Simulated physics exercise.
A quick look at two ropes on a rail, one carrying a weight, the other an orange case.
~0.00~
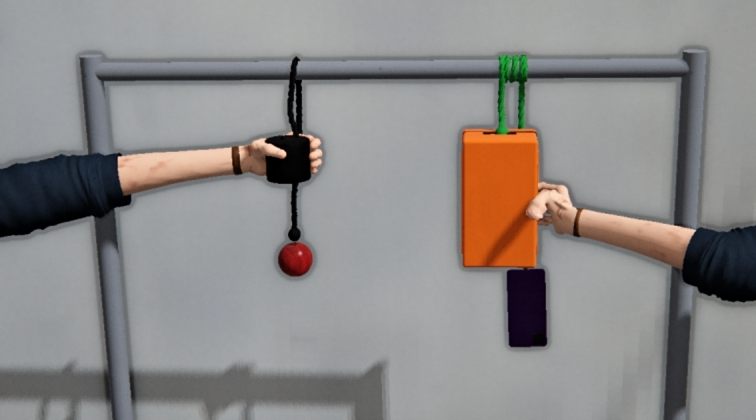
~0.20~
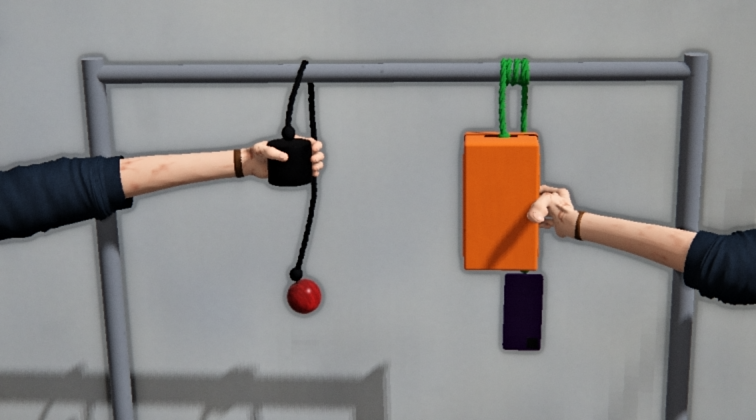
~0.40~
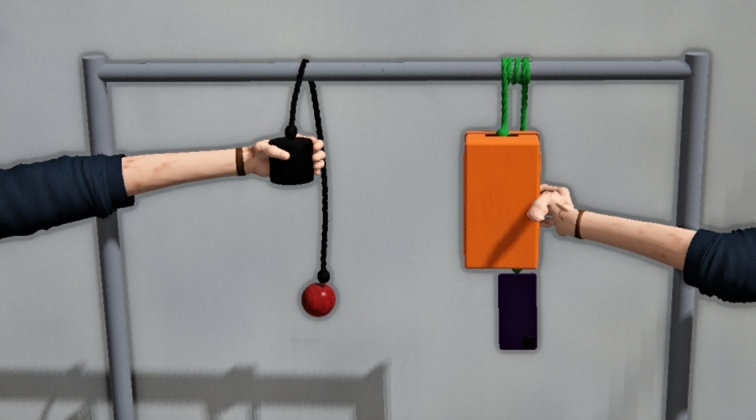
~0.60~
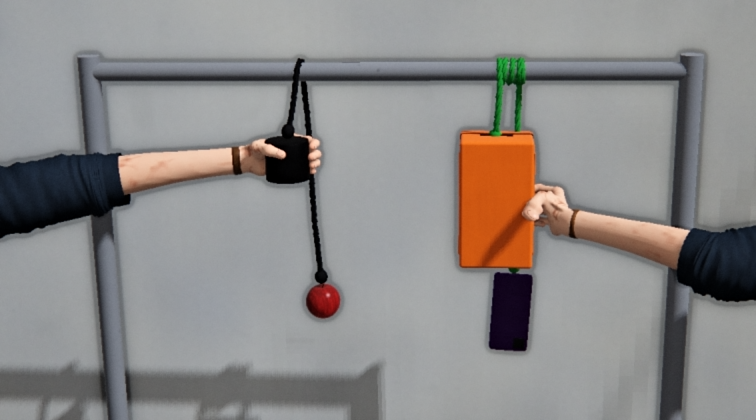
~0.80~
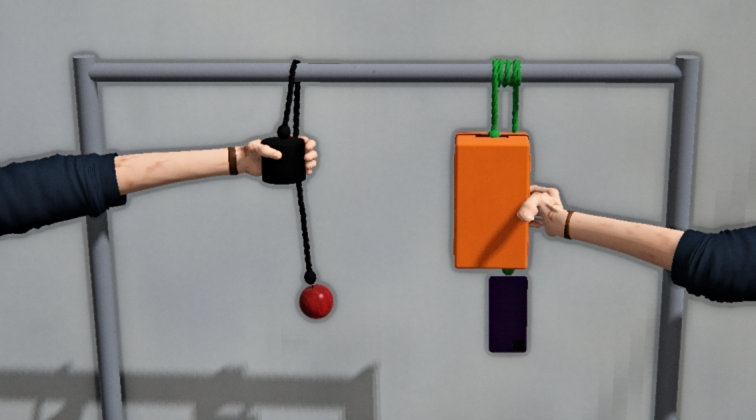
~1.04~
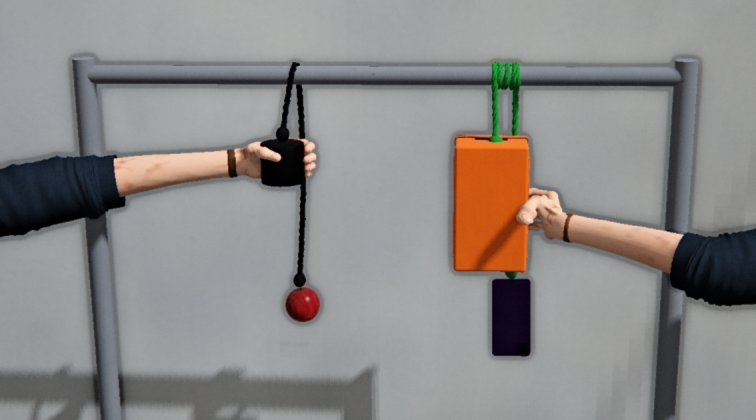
The clip shows one hand gripping a black object and another touching an orange case, both roped over a rail. The red ball on the left drops a little, swings right, then back left, while the dark rectangle barely shifts.
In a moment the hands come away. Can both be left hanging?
The weight runs down to the floor. The orange case is held.
Around 1.52 s, weight dropping; orange case in the air near (493, 210).
Around 1.84 s, weight on the floor; orange case in the air near (494, 212).
Finally, weight on the floor; orange case in the air near (493, 212). The weight drops and the orange case keeps its height.
